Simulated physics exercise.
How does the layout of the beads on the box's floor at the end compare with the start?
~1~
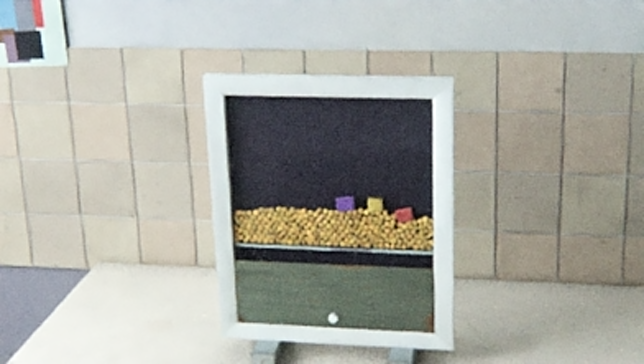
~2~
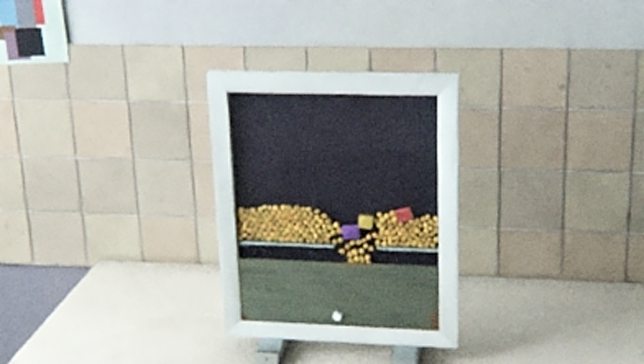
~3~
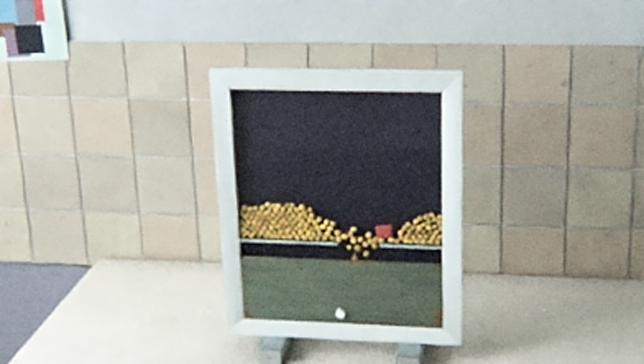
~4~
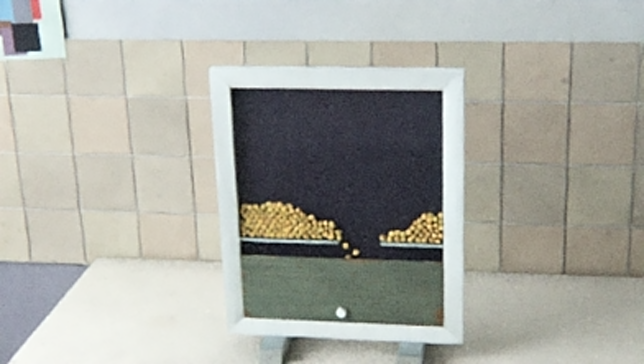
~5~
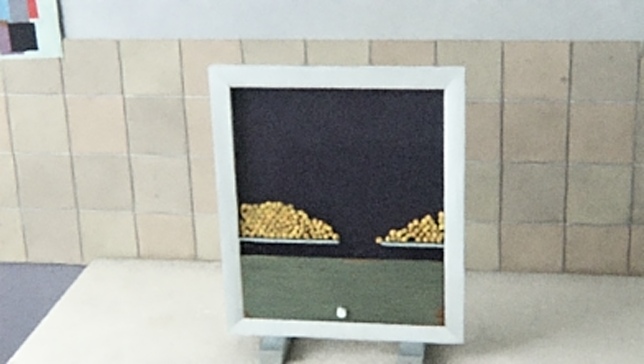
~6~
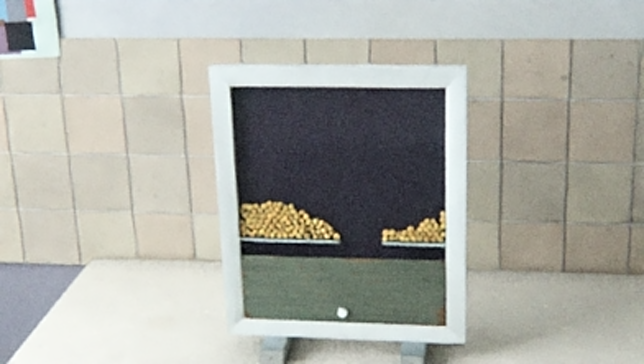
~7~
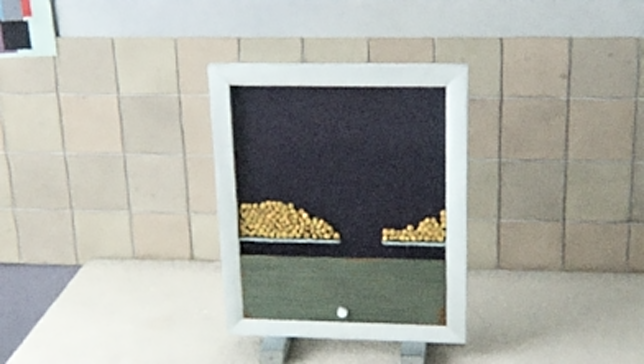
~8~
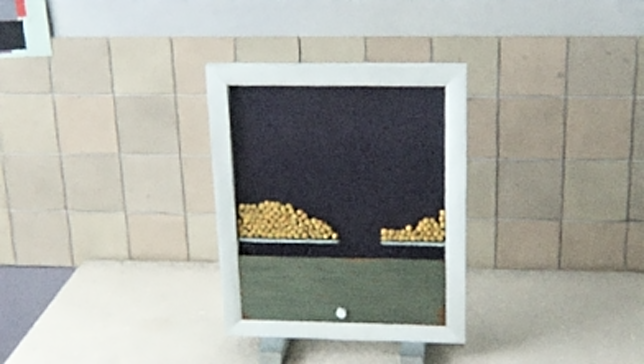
At the start the beads lie in one continuous layer across the floor. By the end they sit in two separate heaps, a larger one on the left and a smaller one on the right, with an empty gap between them.
Beads and purple, yellow, then red blocks dropping through a gap in an upright box's floor, leaving two still heaps.
